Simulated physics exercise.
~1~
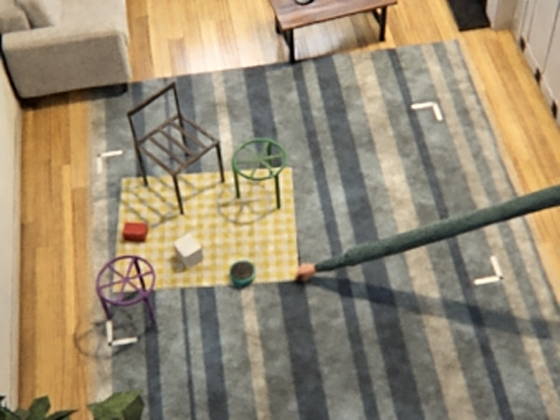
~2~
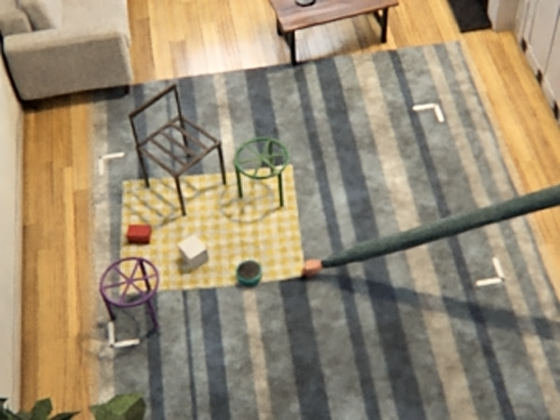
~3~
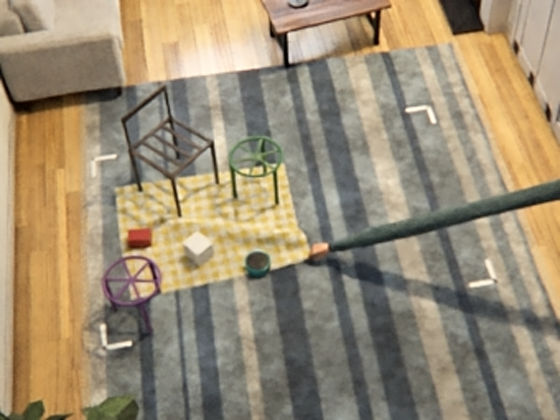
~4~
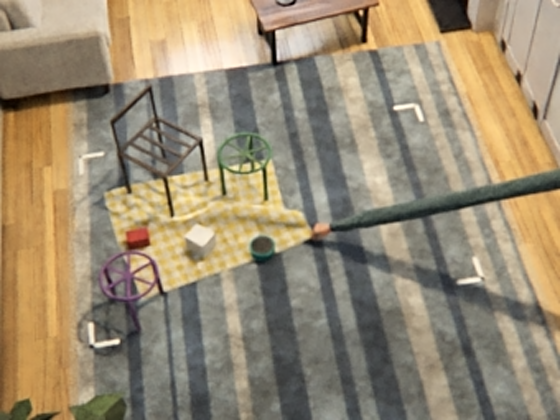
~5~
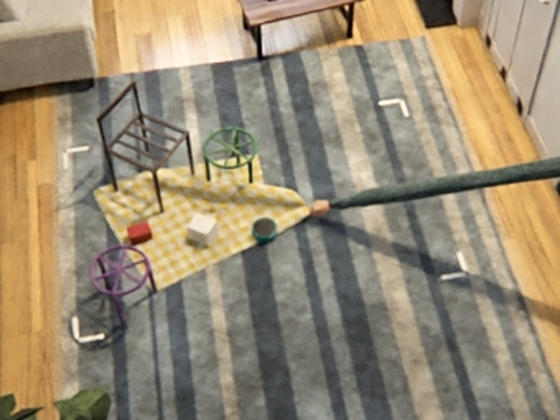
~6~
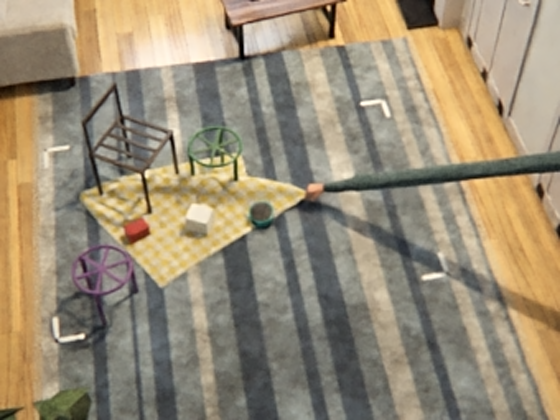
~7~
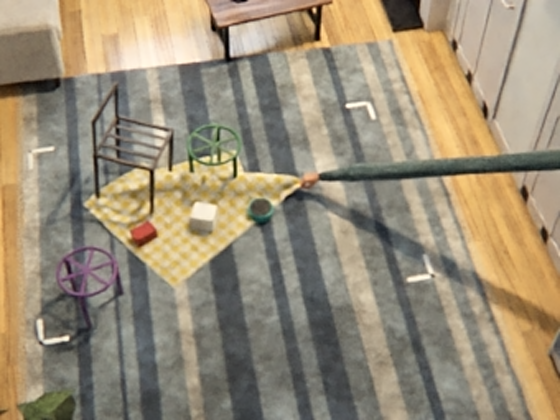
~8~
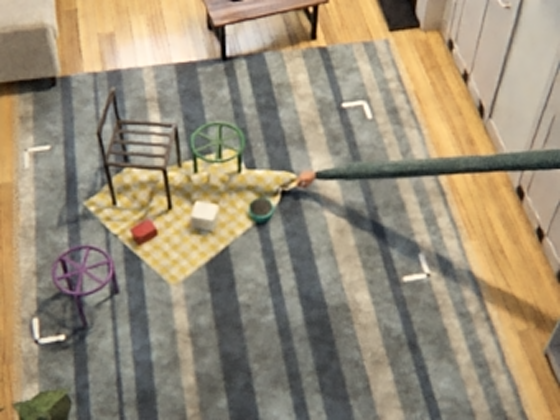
The clip opens on a yellow checked mat over a striped rug, holding a dark chair, a green stool, a red crate, a white carton and a teal pot, with a purple stool at its lower left corner. A long green arm reaches in from the right and grips the near right corner. It drags that corner right and toward the far side, skewing the mat into a diamond as the view pans slightly right. The pot, carton and crate ride along, while the purple stool is left clear of the cloth. The chair swivels late, and the arm ends still holding the corner.
